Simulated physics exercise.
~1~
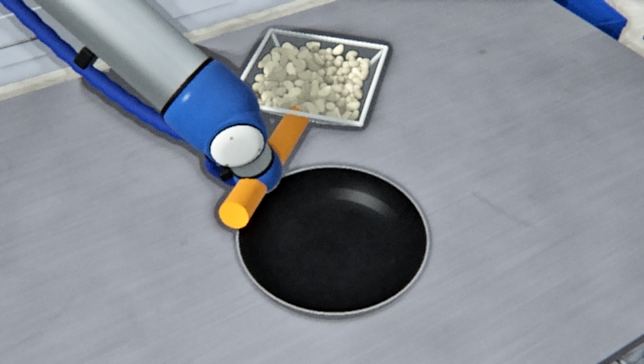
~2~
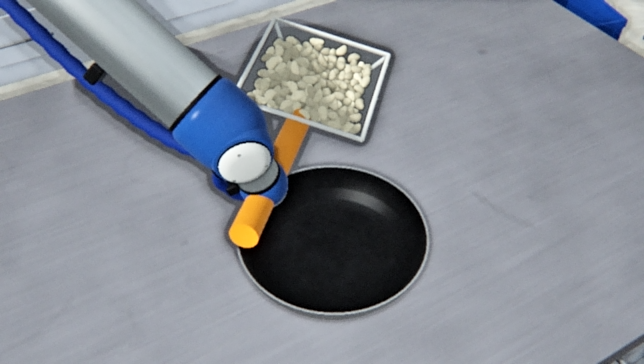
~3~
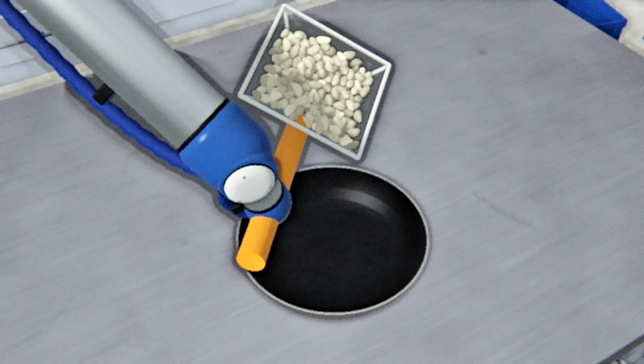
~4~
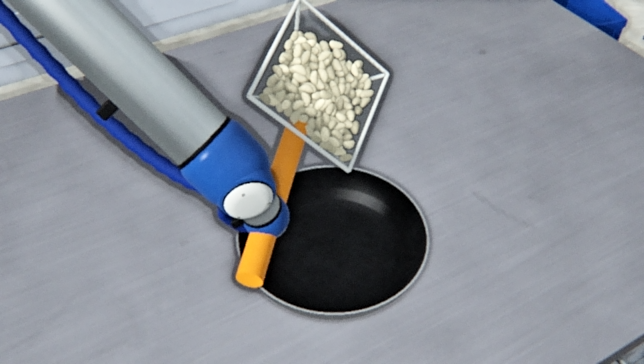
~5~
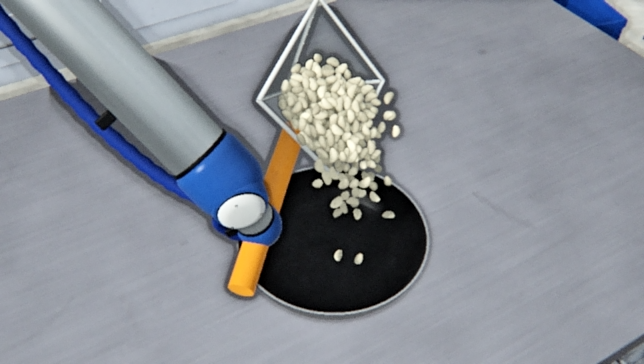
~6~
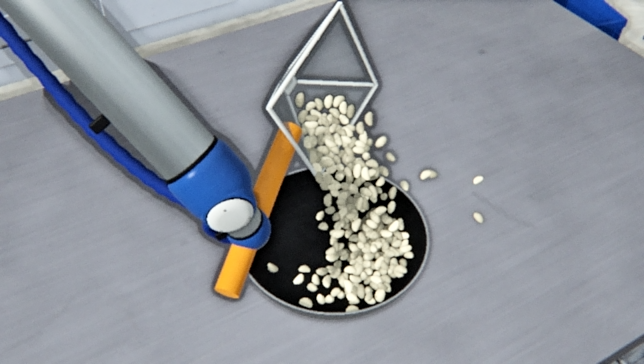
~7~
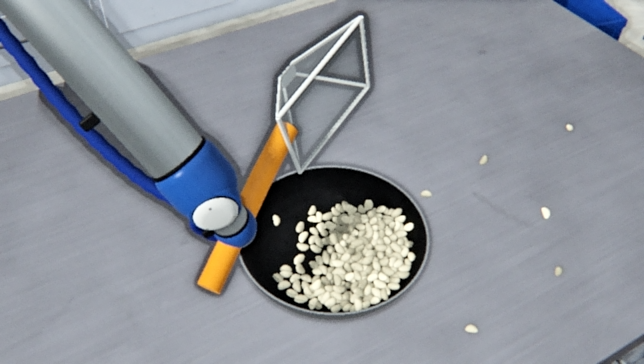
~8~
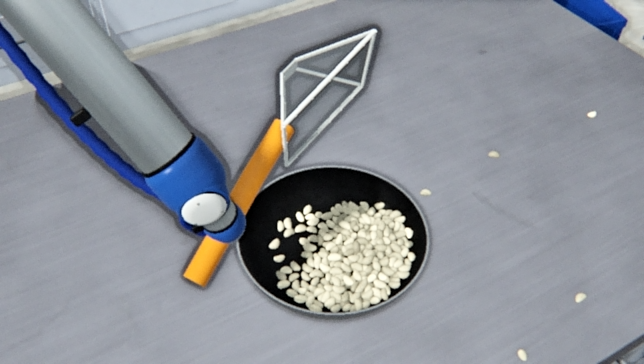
A grey robot arm with blue joints reaches in from the upper left over a grey tabletop seen from above, holding an orange handle attached to a clear, pale-rimmed scoop full of white beans. A round black pan sits below the scoop, near the middle. The arm turns the handle, and the scoop tips steadily toward the right. Beans begin to spill over its edge, then pour into the pan in a thick stream while a few scatter across the table to the right. Finally the scoop hangs empty on its side, with most of the beans heaped in the pan.
